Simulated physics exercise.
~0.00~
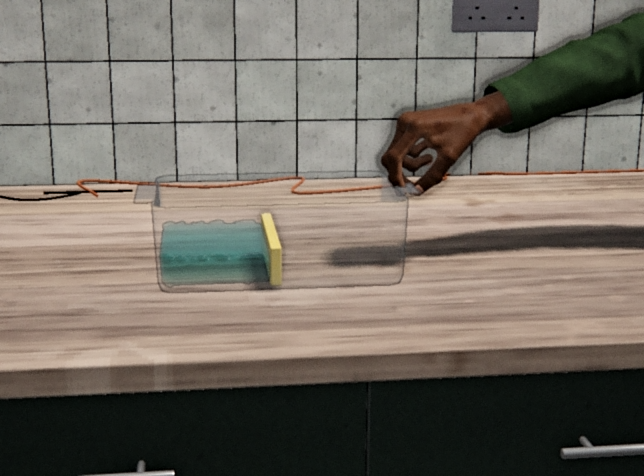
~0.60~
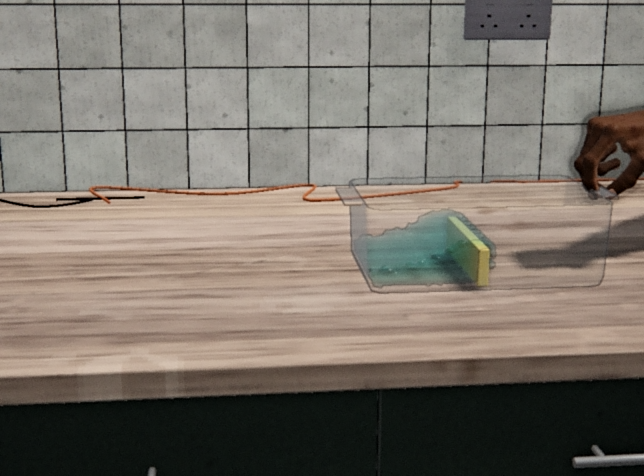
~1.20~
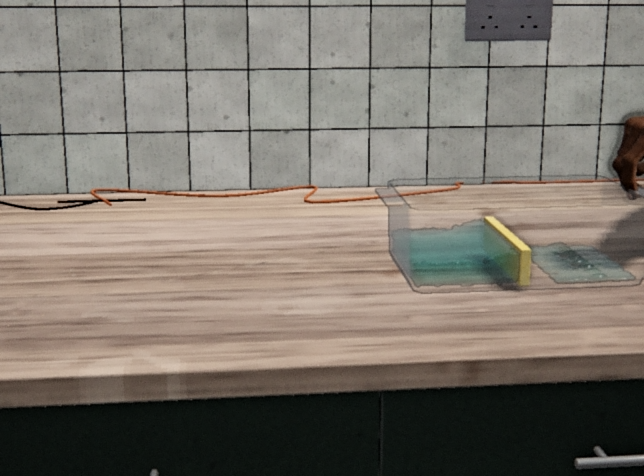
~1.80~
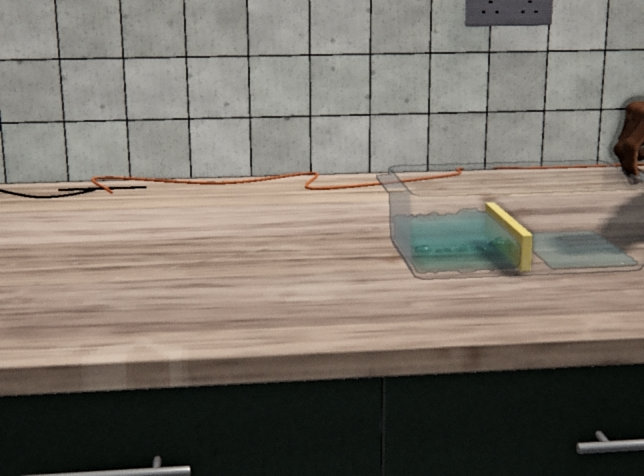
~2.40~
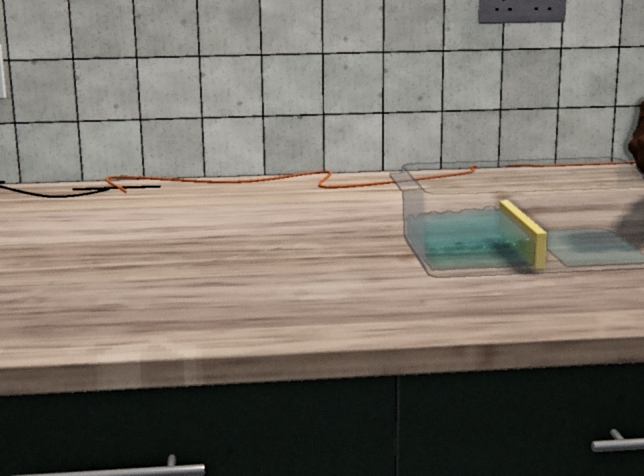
To begin with, a see-through oblong tub sits on a wooden counter, with teal water held to the left of a low yellow wall and nothing to the right. A hand in a green sleeve grips its right end and pulls the tub to the right. As it slides, the water stirs and rises against the wall, and some crosses into the empty side. The tub then comes to a stop with the wall still upright. Finally, the ripples ease, leaving most of the water on the left and a shallow layer on the right, with none spilled onto the counter.
